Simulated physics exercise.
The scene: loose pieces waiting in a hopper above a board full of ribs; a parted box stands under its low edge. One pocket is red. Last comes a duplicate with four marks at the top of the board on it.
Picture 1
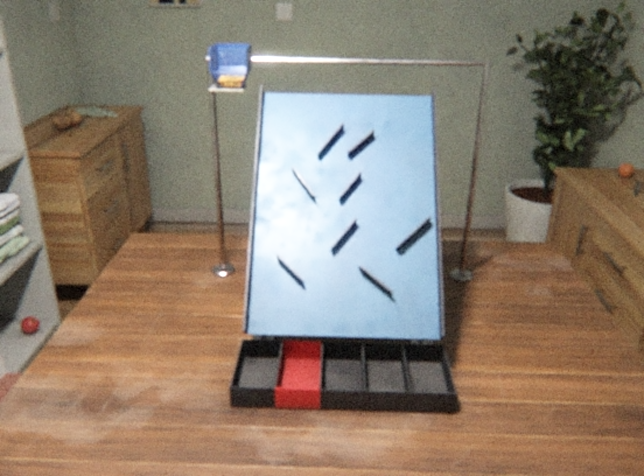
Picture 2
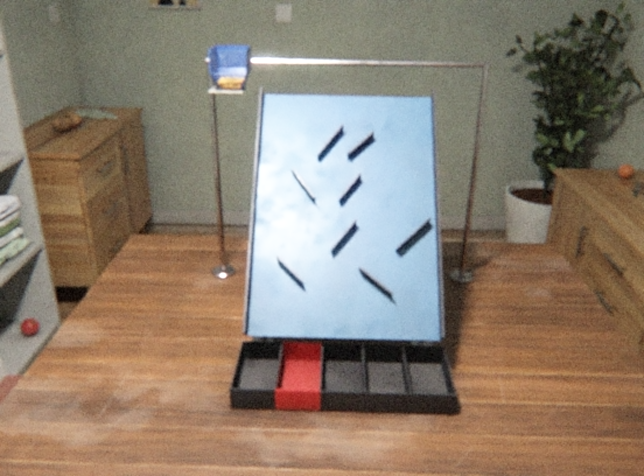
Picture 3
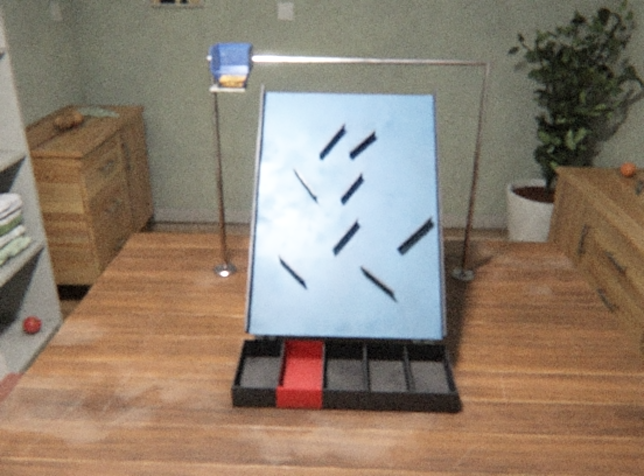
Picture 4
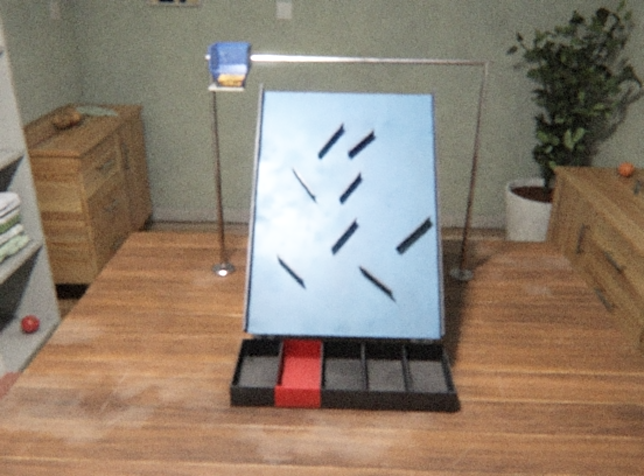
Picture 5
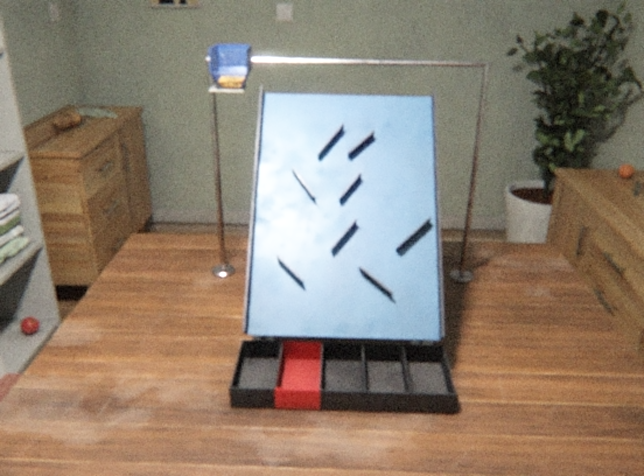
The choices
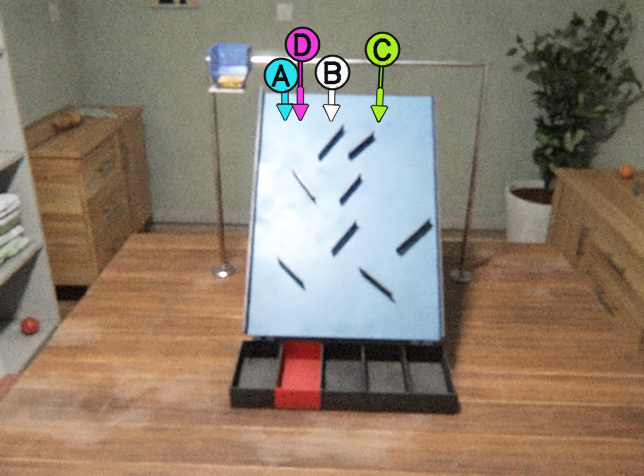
A tilted blue board with dark ribs stands still above a black tray with one red pocket.
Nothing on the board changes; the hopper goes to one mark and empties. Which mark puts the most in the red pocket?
Use mark B.
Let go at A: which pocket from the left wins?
The first.
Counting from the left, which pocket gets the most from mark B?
The second from the left.
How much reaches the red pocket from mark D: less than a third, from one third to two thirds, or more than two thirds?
Mark D gives from one third to two thirds.
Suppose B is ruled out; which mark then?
That is mark D.
On the marked copy, mark A meets the board at (285, 114); mark B meets the board at (331, 114); mark C meets the board at (378, 115); mark D meets the board at (300, 114).
If A is chosen, about a tenth in the red pocket, roughly two thirds in other pockets, roughly a quarter outside the box.
If B is chosen, roughly two thirds in the red pocket, roughly a quarter in other pockets.
If C is chosen, roughly a quarter in the red pocket, the larger part in other pockets.
If D is chosen, roughly half in the red pocket, roughly a third in other pockets, about a tenth outside the box.
